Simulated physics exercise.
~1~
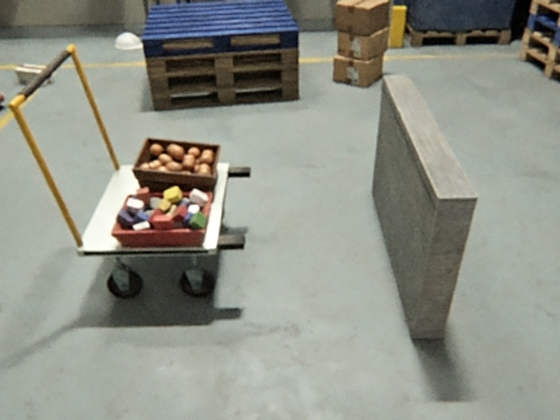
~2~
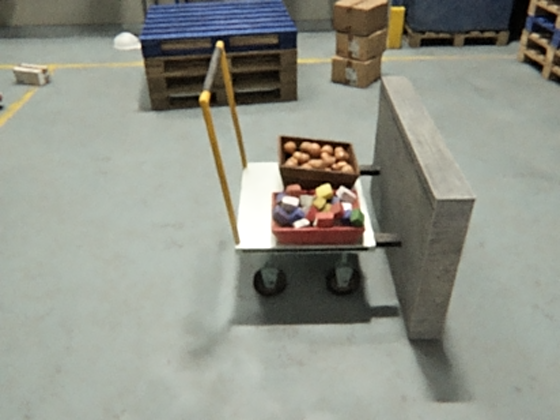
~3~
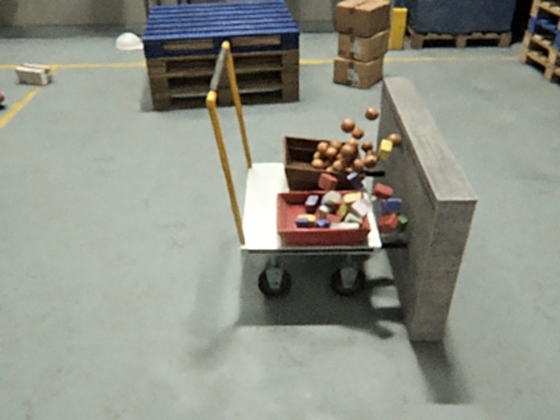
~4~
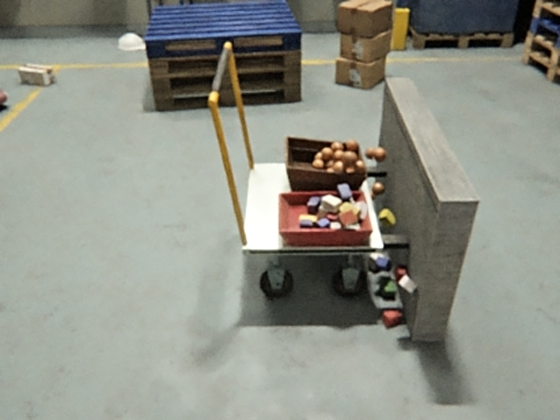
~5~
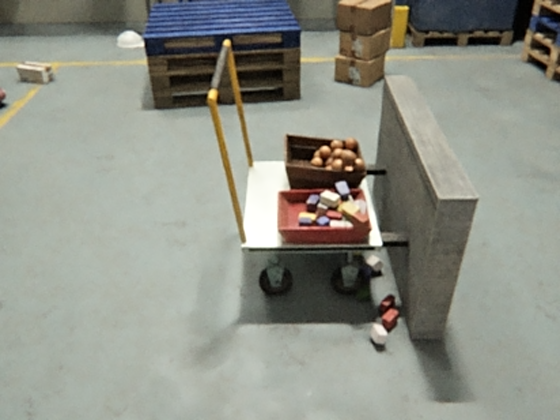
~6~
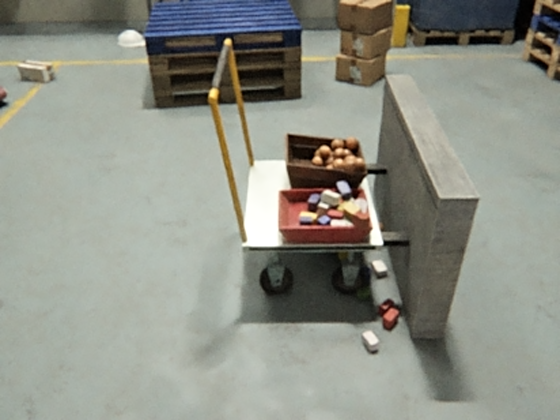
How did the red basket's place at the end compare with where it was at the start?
It started on the left side, well away from the wall, and ended farther right, close to the wall, still on the trolley.
